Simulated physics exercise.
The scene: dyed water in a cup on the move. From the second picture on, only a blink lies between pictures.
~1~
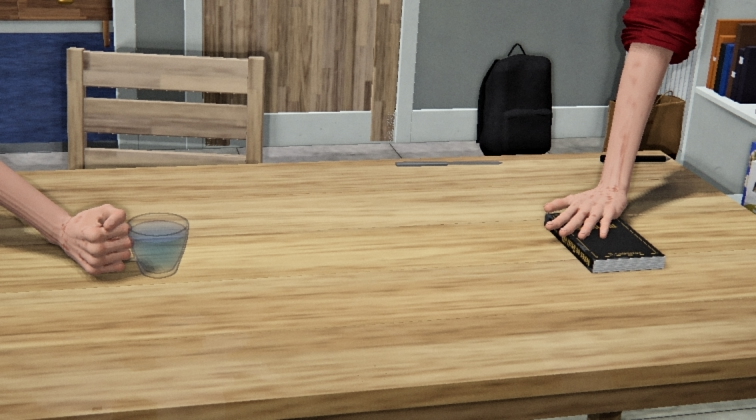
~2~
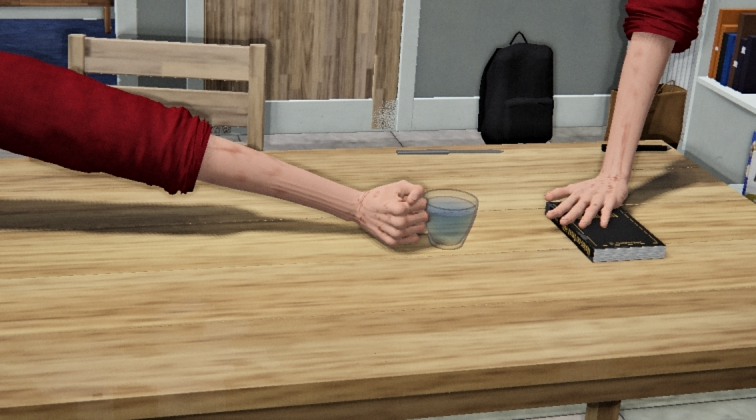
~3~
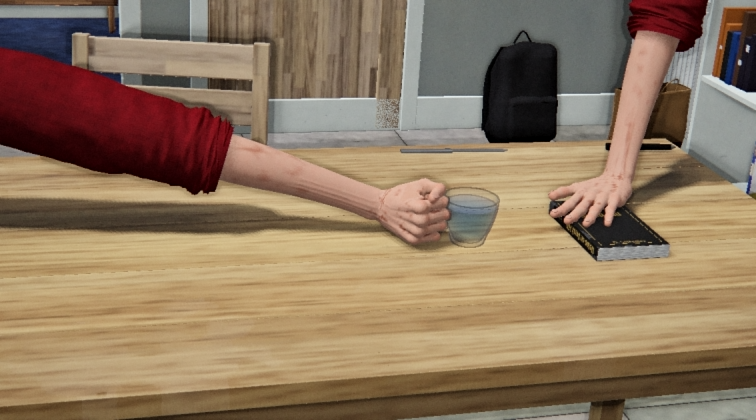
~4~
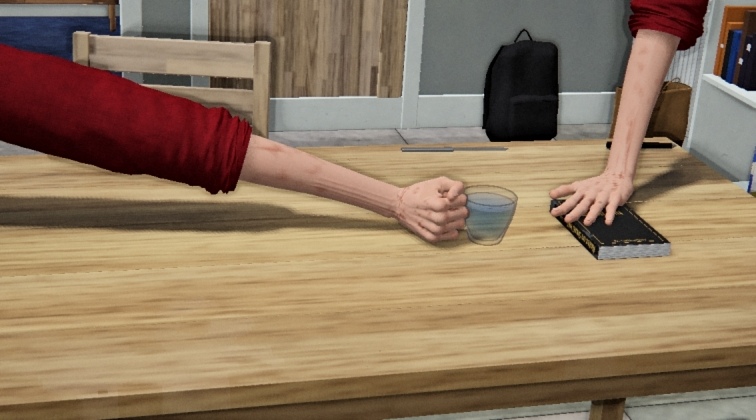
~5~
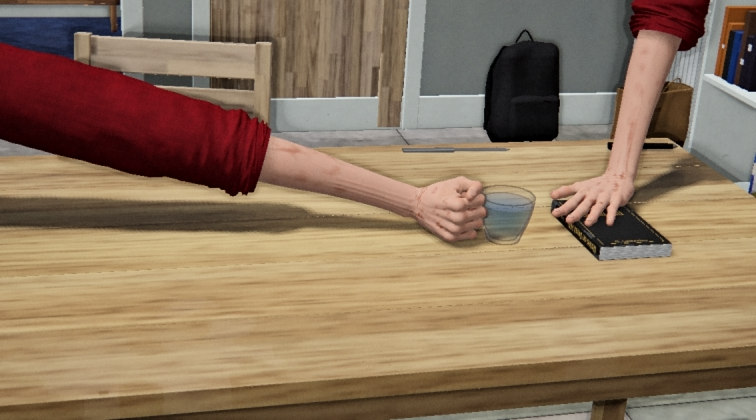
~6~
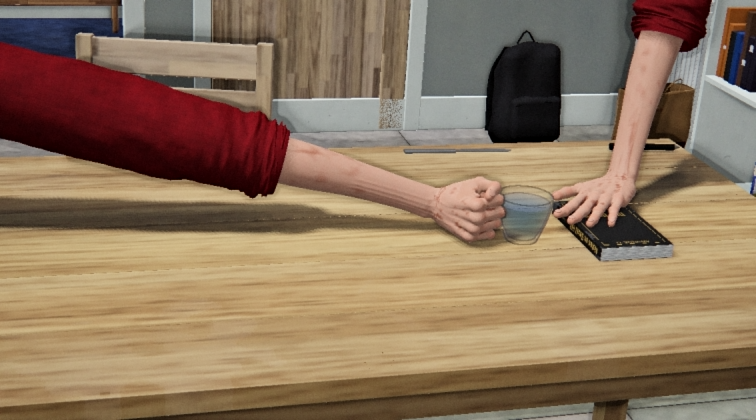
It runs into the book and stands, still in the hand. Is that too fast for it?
As it turns out, it spills.
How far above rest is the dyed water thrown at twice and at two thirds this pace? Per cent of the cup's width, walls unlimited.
Near 60 and 20 in a hundred.
Shortly, the cup meets the book.
Then, the dyed water surges up the wall; it has lost some.
At the finish, the cup stands at the book; it has lost some.
